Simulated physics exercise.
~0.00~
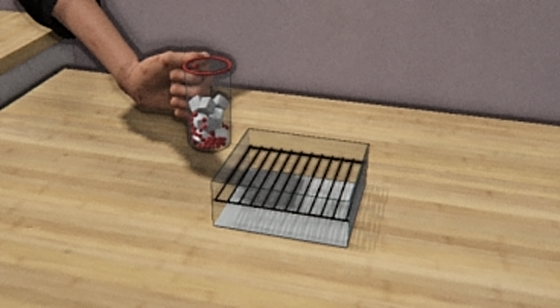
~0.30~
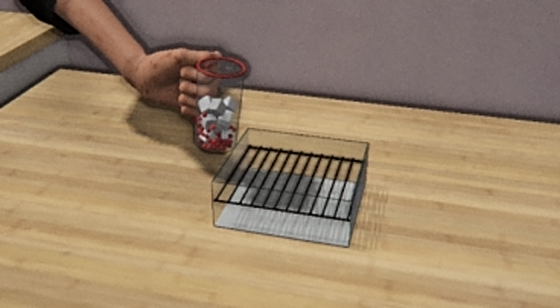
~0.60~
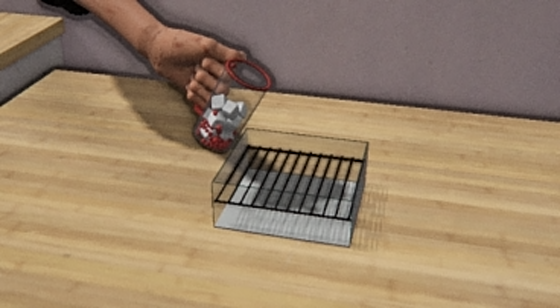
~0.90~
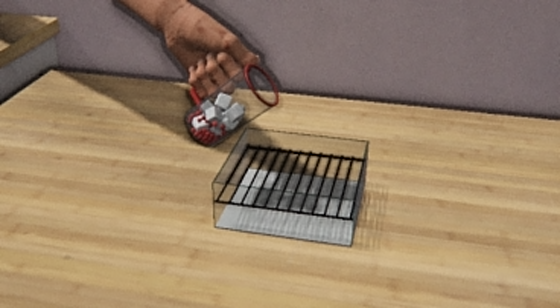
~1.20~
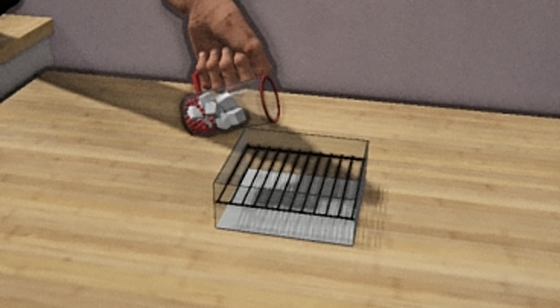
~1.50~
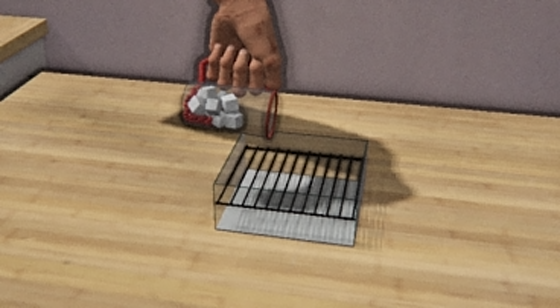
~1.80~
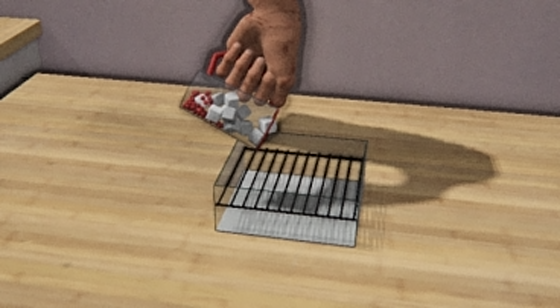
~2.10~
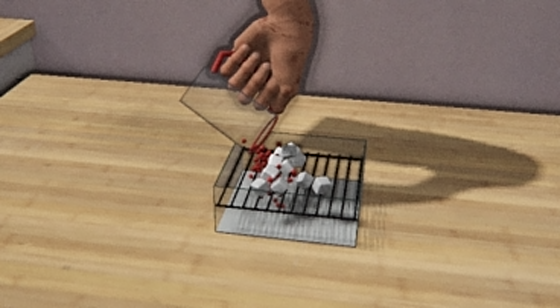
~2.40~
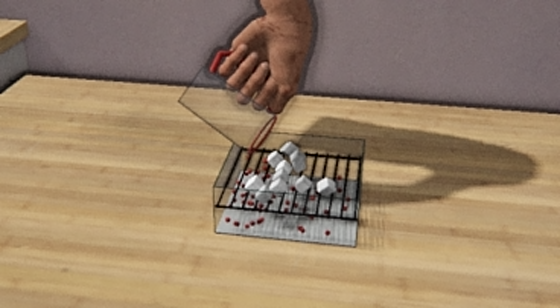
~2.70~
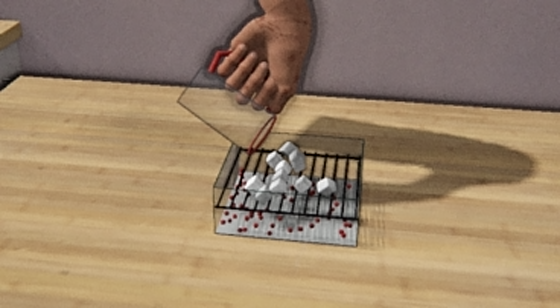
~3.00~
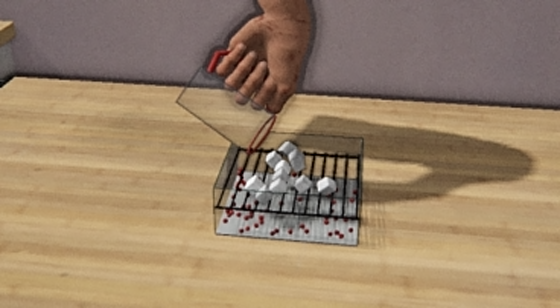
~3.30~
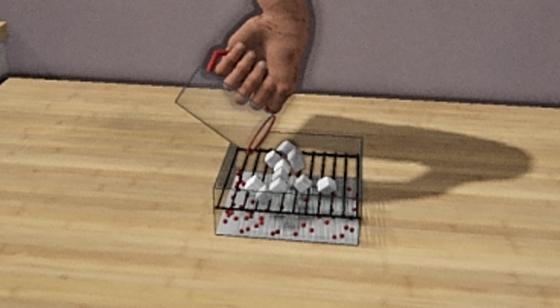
In this clip, a hand tips a clear cup of white cubes and small red pieces over a transparent box with a wire rack, pouring everything out. The white cubes stay piled on the wires while the red pieces drop through and scatter across the bottom of the box.
